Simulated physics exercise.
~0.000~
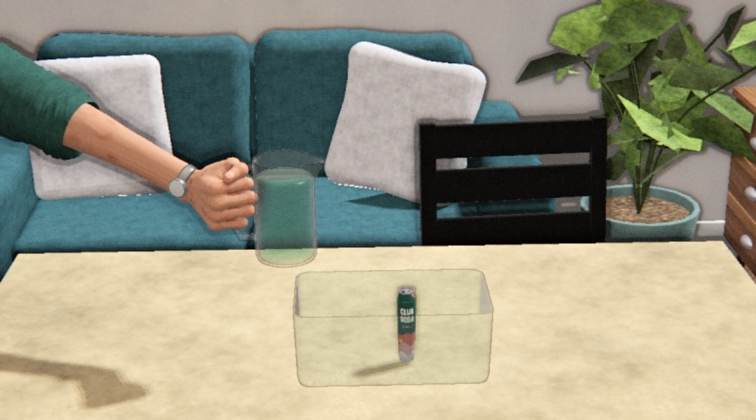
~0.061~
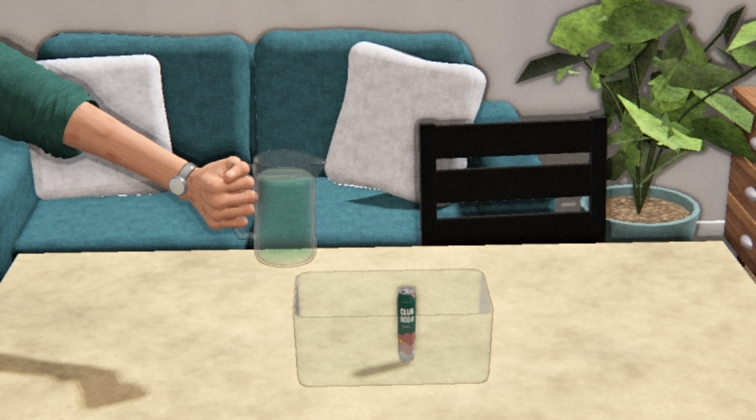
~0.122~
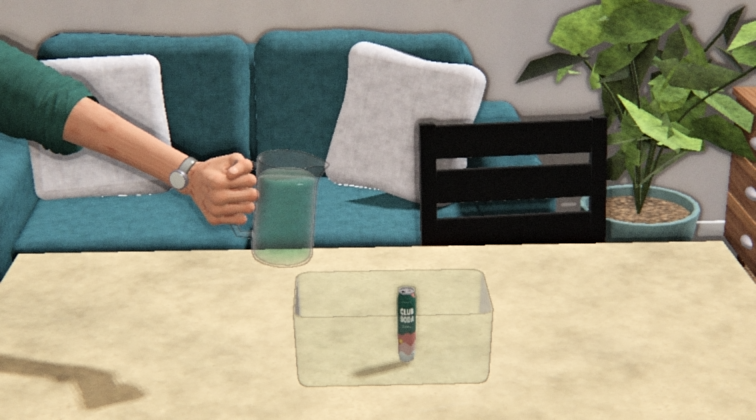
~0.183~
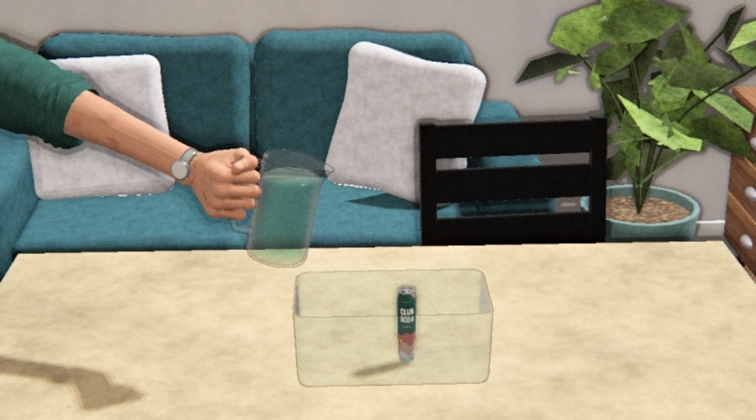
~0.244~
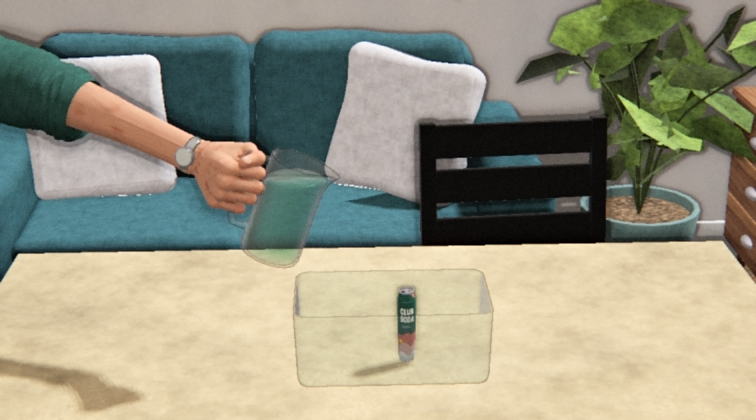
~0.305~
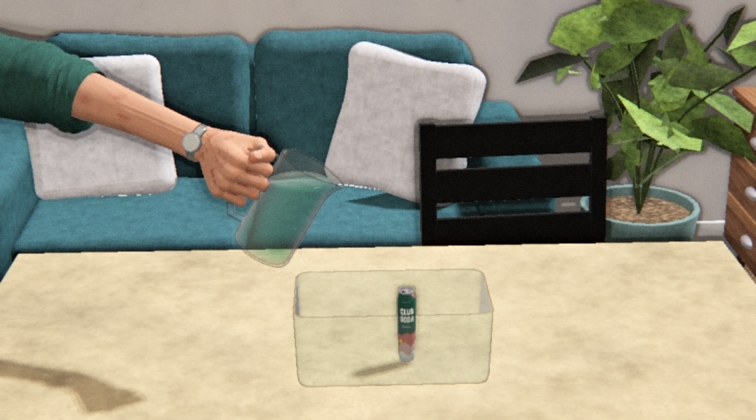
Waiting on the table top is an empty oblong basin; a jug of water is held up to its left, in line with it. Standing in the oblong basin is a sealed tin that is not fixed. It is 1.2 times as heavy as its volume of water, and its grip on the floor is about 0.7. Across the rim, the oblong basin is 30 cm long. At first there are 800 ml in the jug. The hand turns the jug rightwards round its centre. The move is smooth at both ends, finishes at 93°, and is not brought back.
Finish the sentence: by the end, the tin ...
By the end, the tin has toppled.
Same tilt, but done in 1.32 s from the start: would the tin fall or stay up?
Result: Tin tipped over.
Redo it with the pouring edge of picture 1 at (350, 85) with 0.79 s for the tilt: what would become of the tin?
Result: Tin upright.
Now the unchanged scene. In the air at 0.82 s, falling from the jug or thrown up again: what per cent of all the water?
Roughly 18 per cent.
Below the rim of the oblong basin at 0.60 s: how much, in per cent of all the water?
Close to 4 in a hundred.
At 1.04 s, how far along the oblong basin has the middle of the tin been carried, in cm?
About 6 cm.
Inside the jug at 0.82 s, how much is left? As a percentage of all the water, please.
Around 50 in a hundred is still there.
After 0.60 s the tilt is 80° and 82 per cent is still to pour; the tin stands where it began.
After 0.82 s the tilt is 93° and 50 per cent is still to pour; the tin leans 19°.
After 1.04 s the tilt is 93° and 23 per cent is still to pour; the tin lies on its side.
After 1.29 s the tilt is 93° and 11 per cent is still to pour; the tin lies on its side.
In the end the tin lies on its side.
